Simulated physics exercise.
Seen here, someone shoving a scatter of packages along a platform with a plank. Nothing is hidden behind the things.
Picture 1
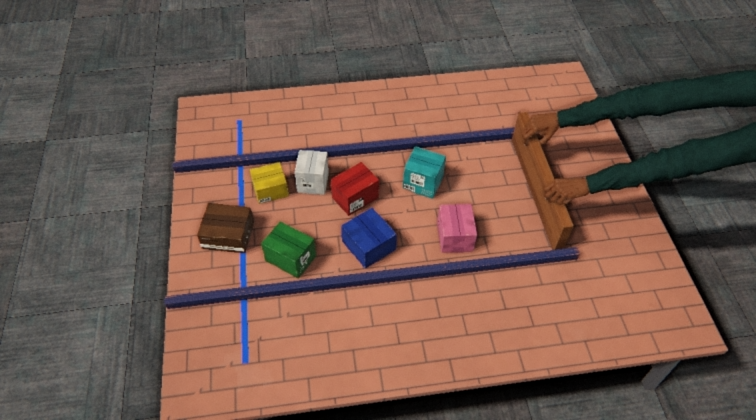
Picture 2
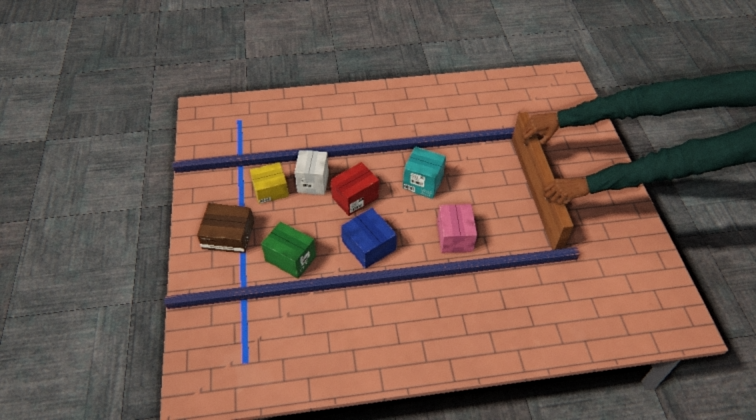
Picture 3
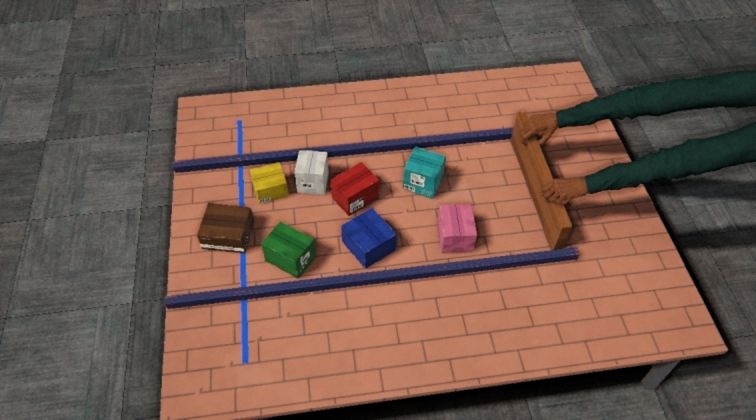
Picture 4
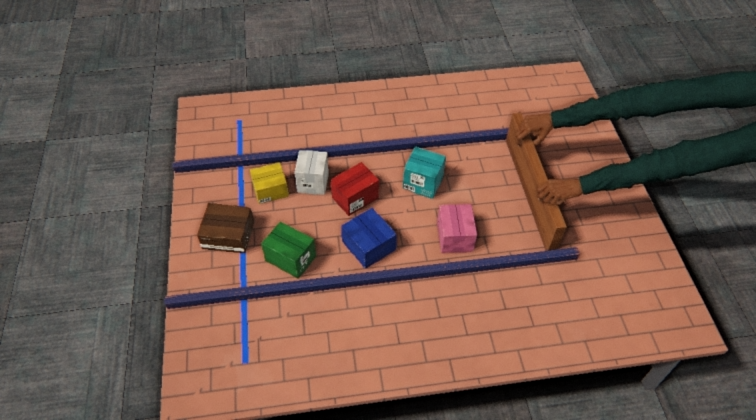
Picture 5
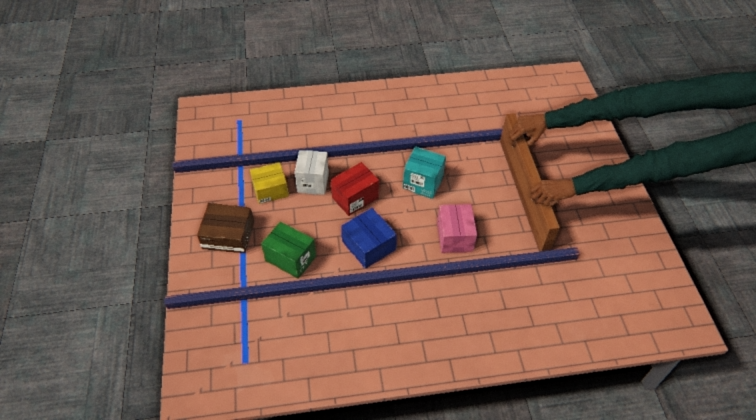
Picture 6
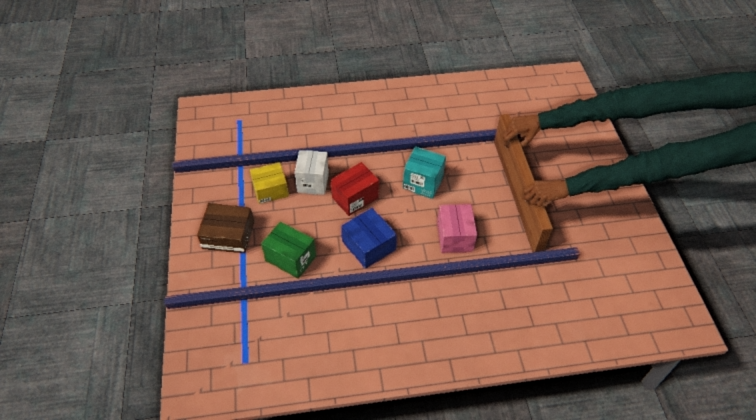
Hands sliding a wooden plank slightly left along a brick-patterned platform, while the scattered colourful parcels ahead of it stay still.
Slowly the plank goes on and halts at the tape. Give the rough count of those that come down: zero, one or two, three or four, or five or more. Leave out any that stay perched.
In the end the number that fall off is one or two.
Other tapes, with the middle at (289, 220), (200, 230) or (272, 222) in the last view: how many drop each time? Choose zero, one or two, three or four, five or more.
In that order: No fall at all; 5 or more; zero.
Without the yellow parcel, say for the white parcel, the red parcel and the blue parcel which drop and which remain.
The white parcel is kept; the red parcel is kept; the blue parcel holds on.
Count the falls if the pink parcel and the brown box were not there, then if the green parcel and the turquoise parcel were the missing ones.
0 in the first case, 1 in the second.
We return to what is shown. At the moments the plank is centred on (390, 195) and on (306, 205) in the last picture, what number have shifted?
By then 5, and 8.
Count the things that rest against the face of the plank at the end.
It touches 3.
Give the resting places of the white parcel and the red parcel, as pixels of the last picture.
About (223, 168), and the other about (183, 204).
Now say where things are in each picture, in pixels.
The first frame shows brown box (226, 228); yellow parcel (269, 183); green parcel (289, 250); plank (540, 179); tape (242, 225).
The second frame shows yellow parcel (269, 183); pink parcel (456, 229).
The third frame shows green parcel (289, 250); plank (539, 179).
The fourth frame shows brown box (226, 228); blue parcel (369, 238).
The fifth frame shows yellow parcel (269, 183); red parcel (355, 189).
The sixth frame shows brown box (226, 228); yellow parcel (269, 183); green parcel (289, 250); plank (521, 181); tape (242, 225).
A little later, none off yet; brown box at rest near (226, 228); yellow parcel at rest near (269, 183); green parcel at rest near (289, 250).
When it is over, the number that fall off is one or two; down, green parcel and brown box.
